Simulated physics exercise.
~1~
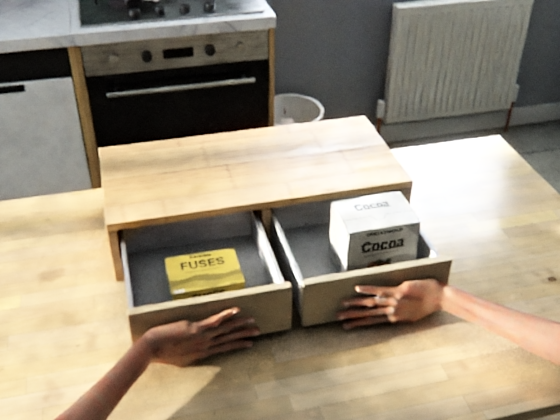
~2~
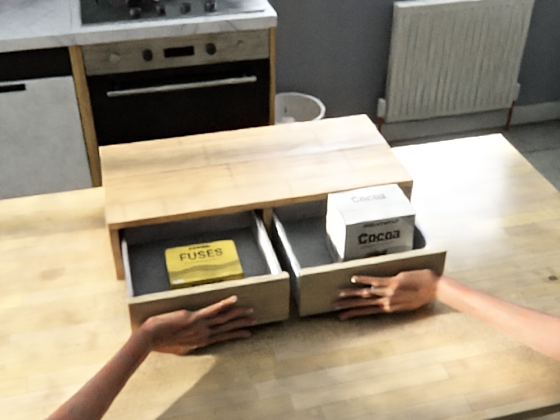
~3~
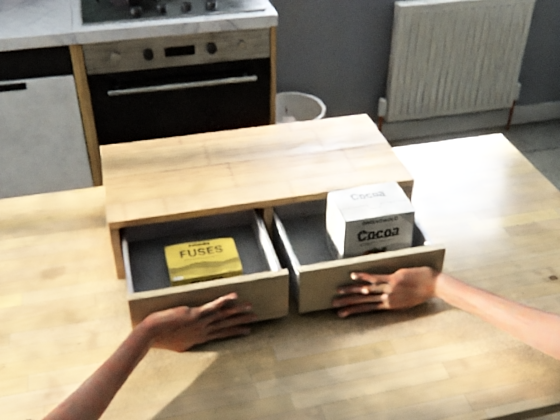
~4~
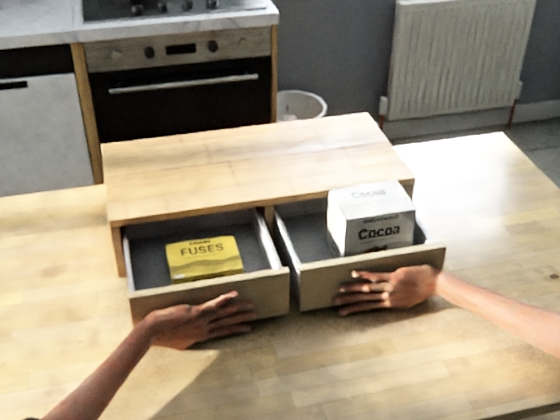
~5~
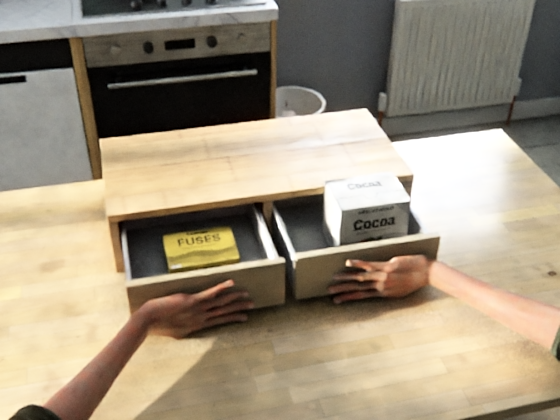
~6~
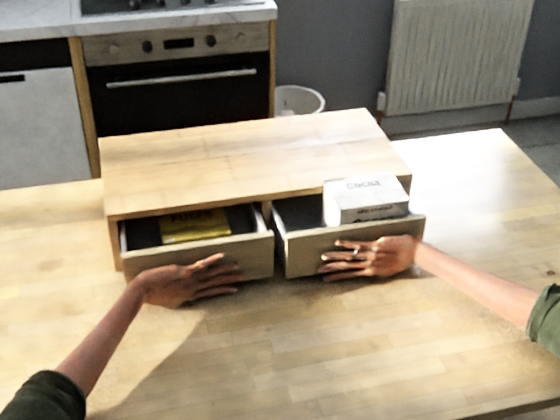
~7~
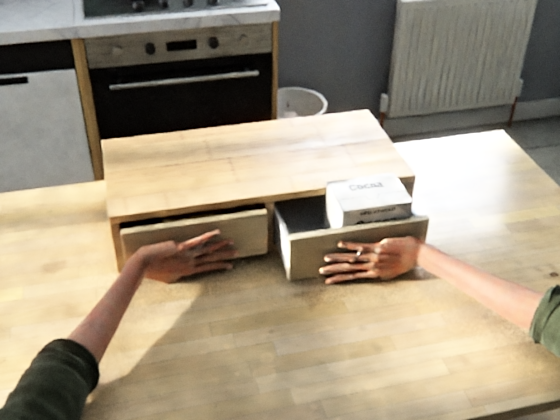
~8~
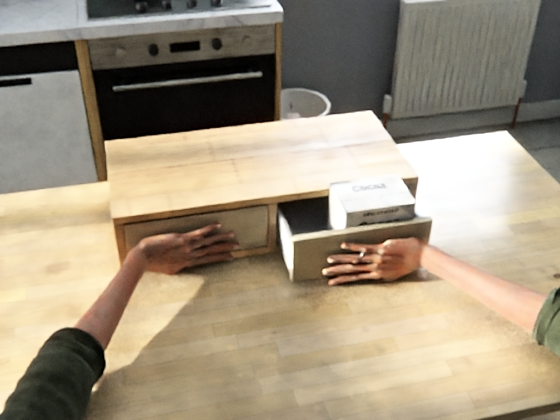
Two hands pushing a pair of drawers, the left with yellow fuses box closing fully, the right with cocoa box staying ajar.
